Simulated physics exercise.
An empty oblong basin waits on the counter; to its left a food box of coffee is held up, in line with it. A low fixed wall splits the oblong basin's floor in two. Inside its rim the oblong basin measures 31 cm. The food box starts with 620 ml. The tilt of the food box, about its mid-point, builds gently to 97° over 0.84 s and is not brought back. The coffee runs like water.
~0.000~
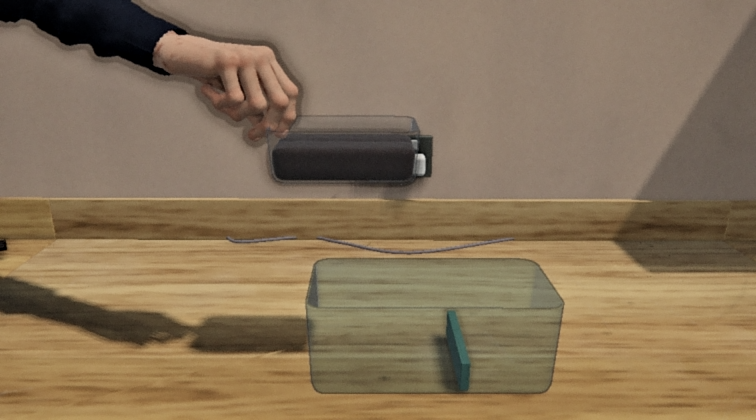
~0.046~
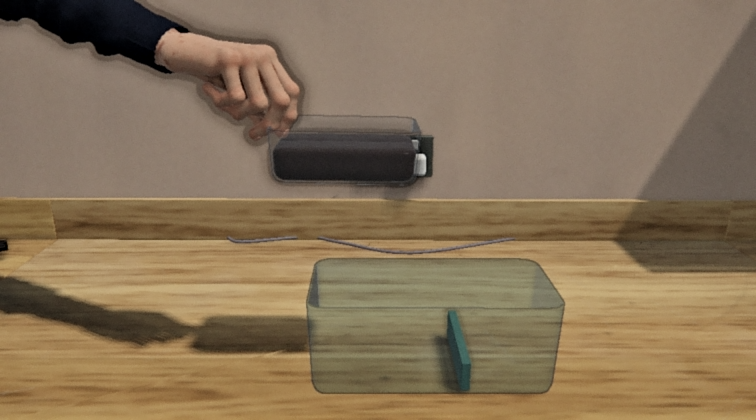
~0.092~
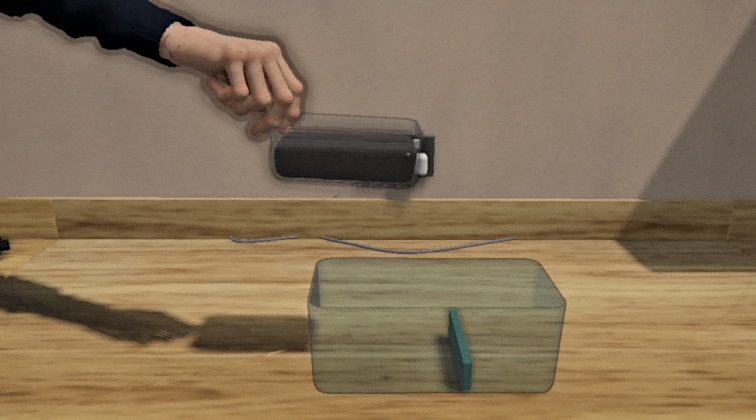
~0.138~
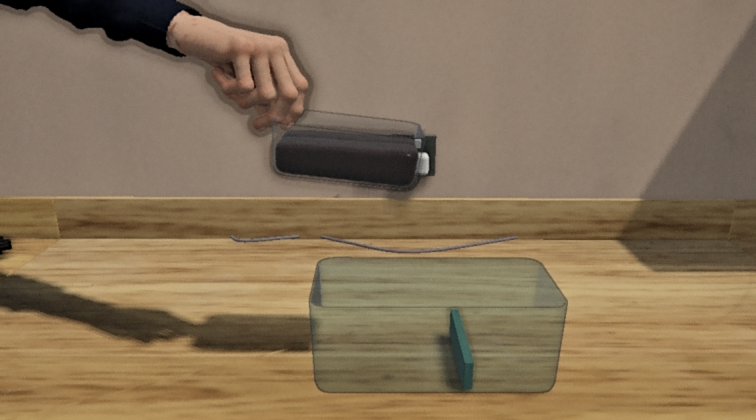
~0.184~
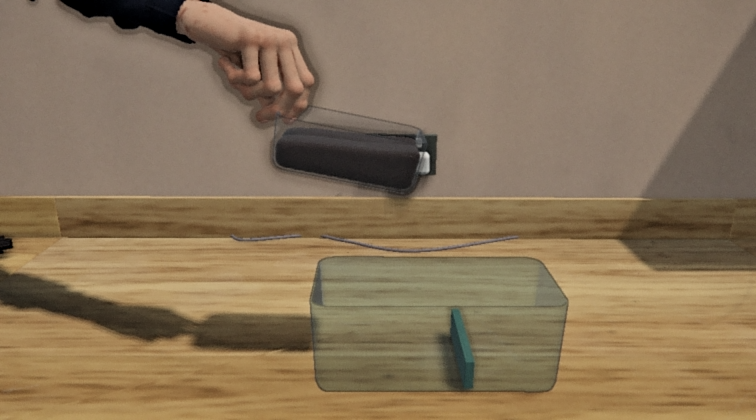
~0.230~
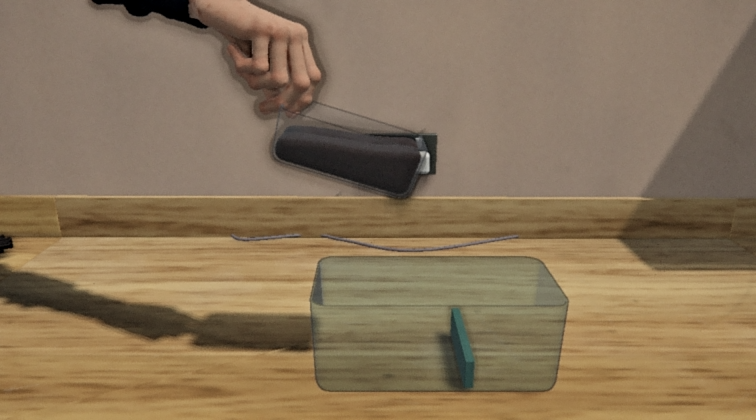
A transparent food box of dark coffee, with a hand at its upper left, starts level and gradually tilts down to the right above an empty, clear oblong basin on the wooden counter, the hand rising slightly alongside.
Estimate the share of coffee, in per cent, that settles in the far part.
The far part has some 43 per cent.
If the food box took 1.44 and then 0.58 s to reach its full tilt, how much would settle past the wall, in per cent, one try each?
First 55, then 35 per cent.
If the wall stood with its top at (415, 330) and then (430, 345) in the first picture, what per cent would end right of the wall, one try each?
In turn about 75 and 65 per cent.
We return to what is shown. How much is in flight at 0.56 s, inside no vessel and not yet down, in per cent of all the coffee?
About 60 per cent.
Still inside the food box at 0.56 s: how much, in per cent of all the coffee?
Near 26 in a hundred.
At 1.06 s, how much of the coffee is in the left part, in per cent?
Some 48 per cent.
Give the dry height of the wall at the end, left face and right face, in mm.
Left about 28 mm, right about 22 mm.
After 0.56 s the tilt is 73° and 25 per cent is still to pour, 5 is left of the wall and 11 right of it.
After 0.81 s the tilt is 97° and 7 per cent is still to pour, 36 is left of the wall and 48 right of it.
After 1.06 s the tilt is 97° and 1 per cent is still to pour, 49 is left of the wall and 43 right of it.
After 1.34 s the tilt is 97° and 0 per cent is still to pour, 51 is left of the wall and 43 right of it.
In the end 51 per cent lies left of the wall, 43 right of it and 6 outside.
